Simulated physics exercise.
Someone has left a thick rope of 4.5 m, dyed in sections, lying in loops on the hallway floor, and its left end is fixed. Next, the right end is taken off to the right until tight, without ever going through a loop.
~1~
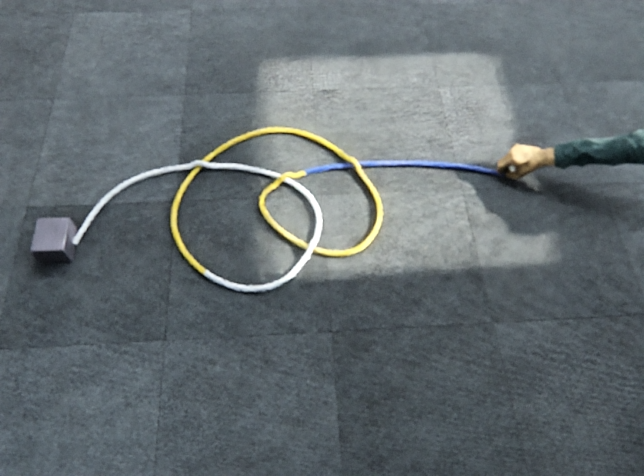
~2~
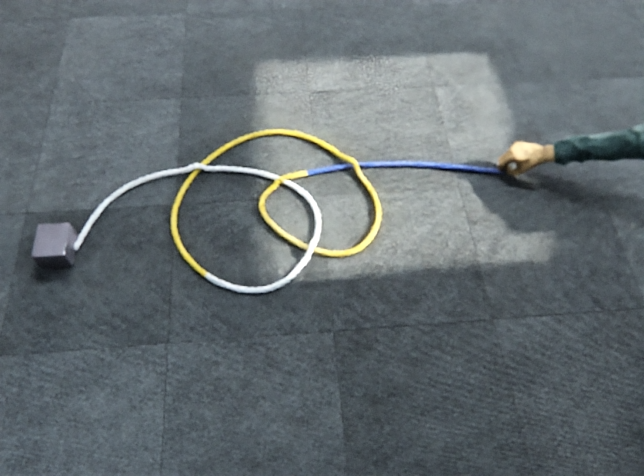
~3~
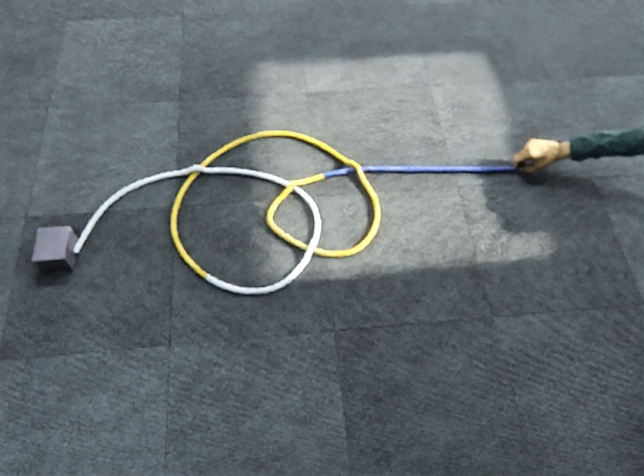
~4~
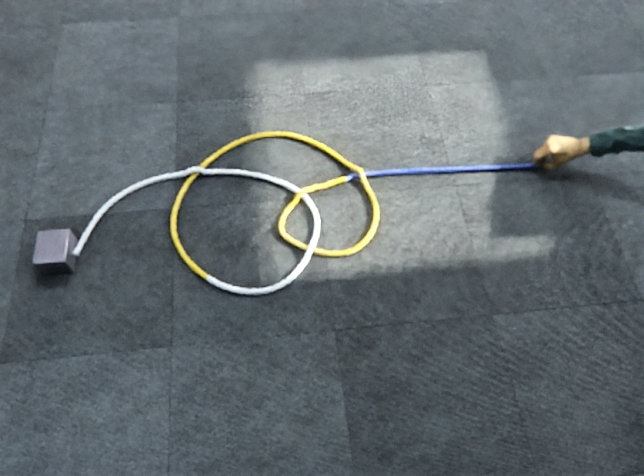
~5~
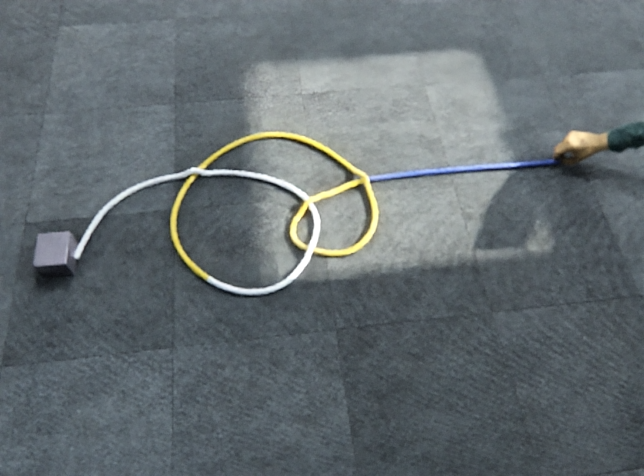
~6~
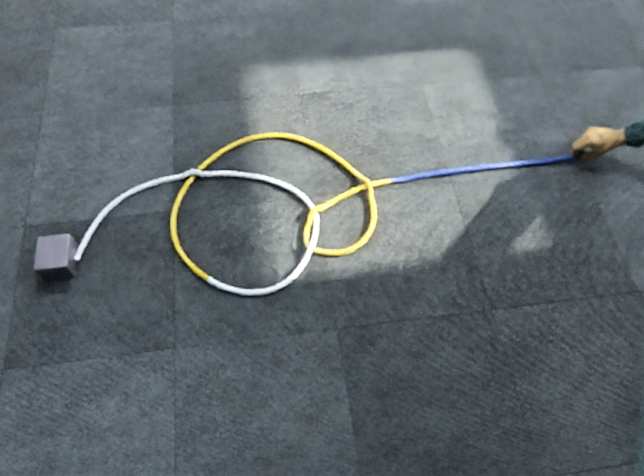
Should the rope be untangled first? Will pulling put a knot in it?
Yes, fouled.
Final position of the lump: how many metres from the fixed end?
About 1.4 m from the fixed end.
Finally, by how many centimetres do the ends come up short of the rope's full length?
It comes to about 30 centimetres.
Next, the ends are 2.6 m apart, loops still 37 cm across.
Then, the ends are 3.3 m apart, loops still 13 cm across.
After that, the ends are 4.1 m apart, loops still 11 cm across.
Later, the ends are 4.2 m apart, loops still 9 cm across.
At the end, the ends are 4.2 m apart, loops still 9 cm across.
